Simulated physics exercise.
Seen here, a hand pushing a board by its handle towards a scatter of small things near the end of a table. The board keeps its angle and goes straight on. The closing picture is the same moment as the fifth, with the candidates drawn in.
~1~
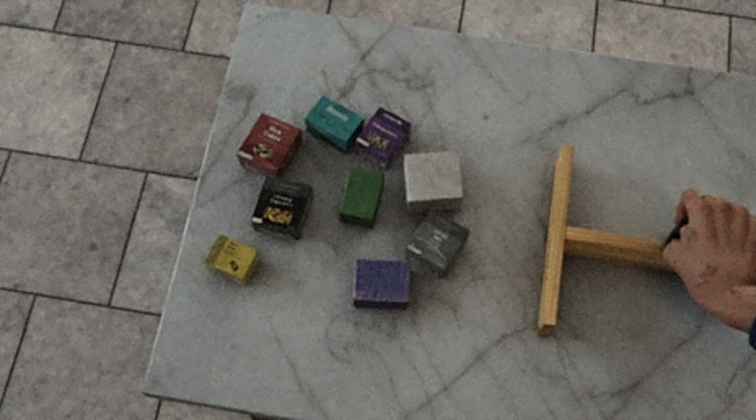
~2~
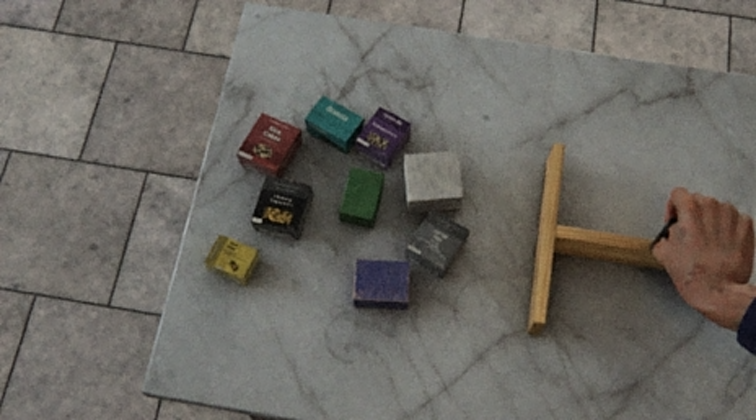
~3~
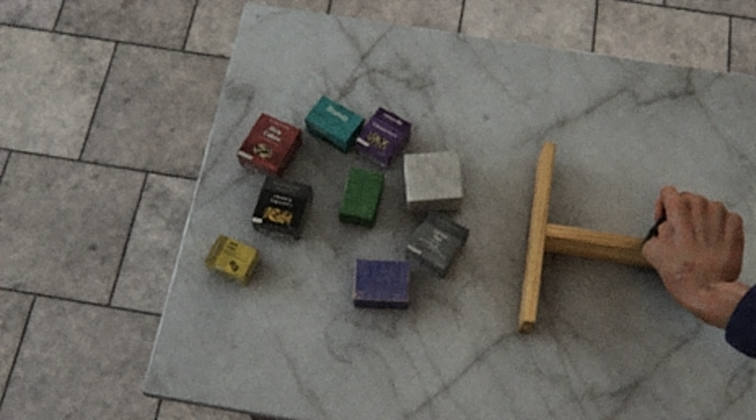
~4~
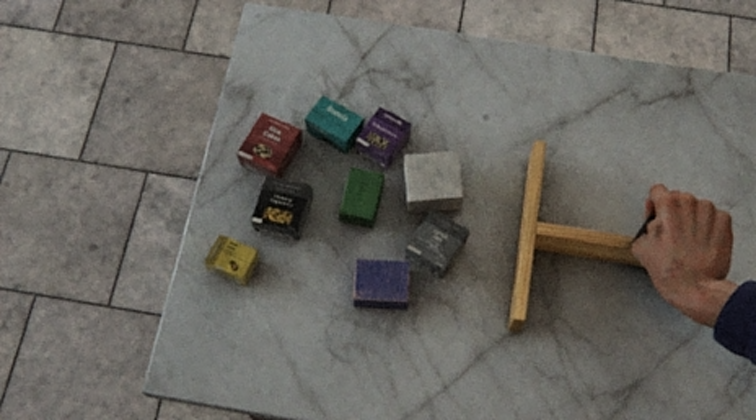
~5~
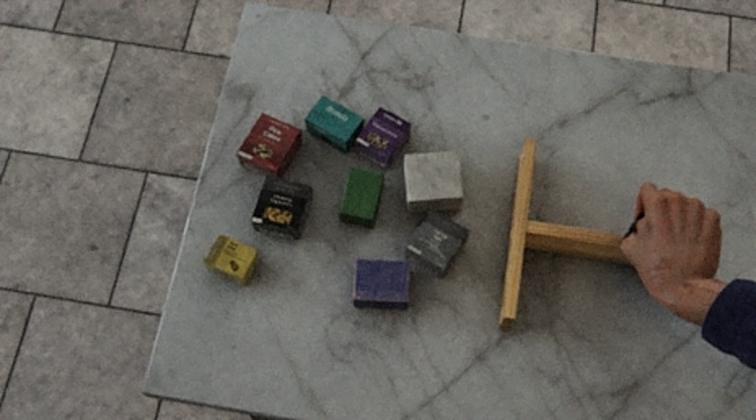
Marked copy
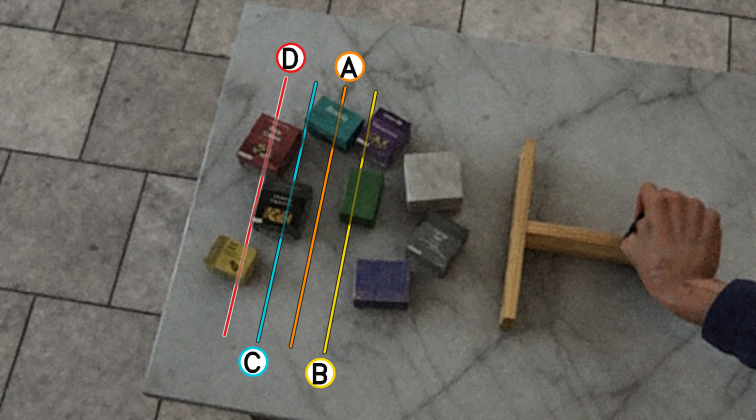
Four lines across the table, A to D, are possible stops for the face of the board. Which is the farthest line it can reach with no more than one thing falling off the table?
As far as mark C.
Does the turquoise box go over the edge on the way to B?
No.
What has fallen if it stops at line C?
The black packet goes over.
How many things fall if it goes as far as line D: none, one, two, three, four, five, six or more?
Four.
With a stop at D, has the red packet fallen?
By then, yes.
On the marked copy, A at (320, 210); B at (352, 215); C at (289, 205); D at (257, 200).
With C. Early on, board (436, 212); turquoise box (329, 120); purple packet (373, 135).
Further on, board (353, 199); black packet (240, 211); red packet (262, 143).
At the end, board (291, 189); black packet over the edge; red packet (216, 129); one fallen.
As for the rest, A is within the limit but short; B is within the limit but short; D drops four.
